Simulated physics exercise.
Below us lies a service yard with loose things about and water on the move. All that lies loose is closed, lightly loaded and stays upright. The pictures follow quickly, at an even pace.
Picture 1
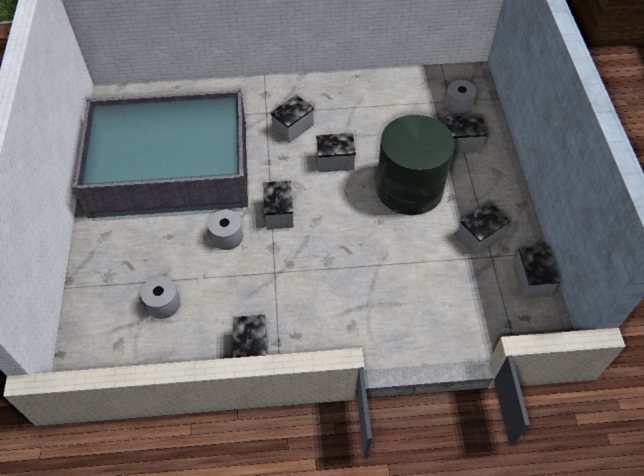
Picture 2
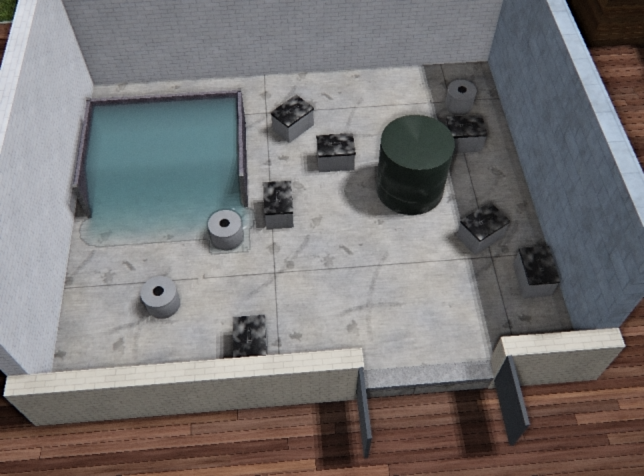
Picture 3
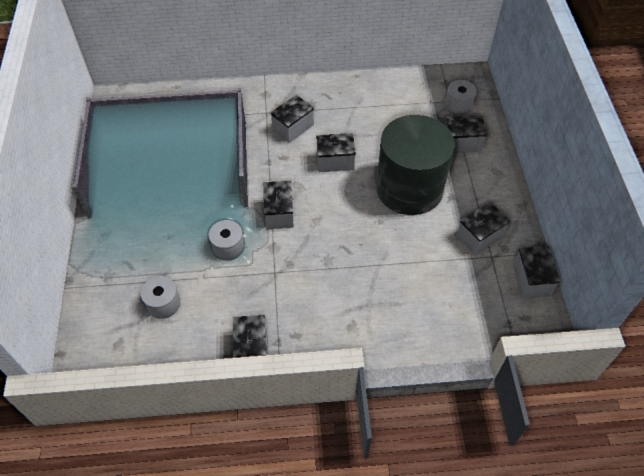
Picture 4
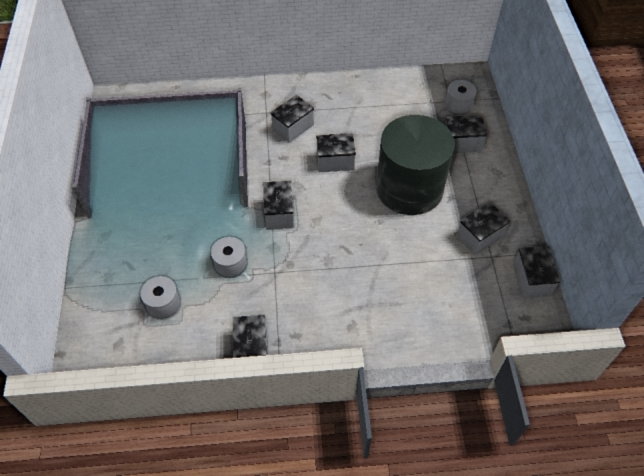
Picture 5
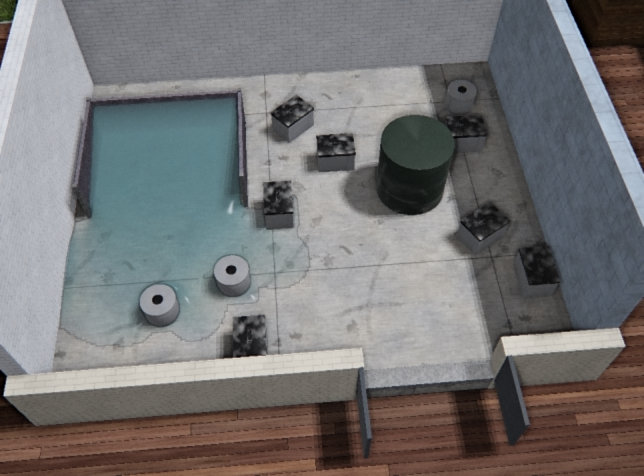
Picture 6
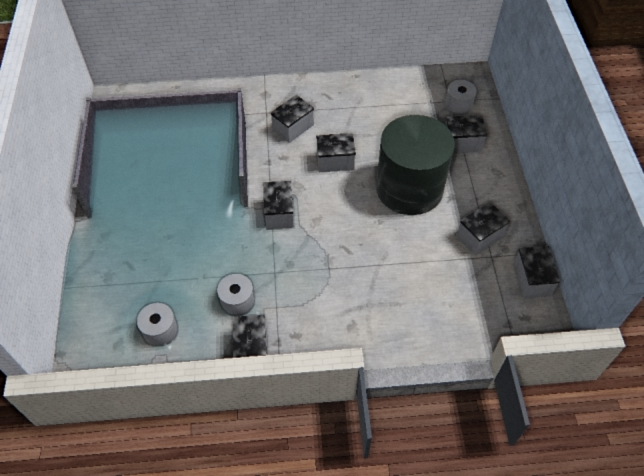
In a walled yard, the front side of a pool disappeared and water spread across the floor, pushing first one small gray tub, then a second, toward the front wall.
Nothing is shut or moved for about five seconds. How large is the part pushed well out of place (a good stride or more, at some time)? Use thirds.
That comes to one to two thirds.
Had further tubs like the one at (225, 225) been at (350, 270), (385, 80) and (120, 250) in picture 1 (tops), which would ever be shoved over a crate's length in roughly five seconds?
One after the other: Moved that far, not that far, moved that far.
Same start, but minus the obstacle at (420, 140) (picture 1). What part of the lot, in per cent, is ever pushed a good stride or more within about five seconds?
Near 60 in a hundred.
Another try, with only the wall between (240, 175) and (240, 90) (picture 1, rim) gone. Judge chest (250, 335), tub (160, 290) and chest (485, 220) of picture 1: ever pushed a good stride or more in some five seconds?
As listed: Under that, no, that far or more.
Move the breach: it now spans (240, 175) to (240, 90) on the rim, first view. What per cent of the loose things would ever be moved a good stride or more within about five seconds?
Near 70 in a hundred.
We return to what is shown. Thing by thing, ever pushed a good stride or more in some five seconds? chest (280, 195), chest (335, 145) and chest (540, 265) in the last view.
In that order: Moved that far, no, pushed that far.
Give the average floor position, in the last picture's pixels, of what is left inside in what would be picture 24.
Near (404, 207).
A moment on, 2 of 10 are well off their spots; 1 afloat.
Next, 2 of 10 are well off their spots; 3 afloat.
Later, 3 of 10 are well off their spots; 1 afloat.
In the end, 6 of 10 are well off their spots, and 6 have been at some point; 4 afloat.
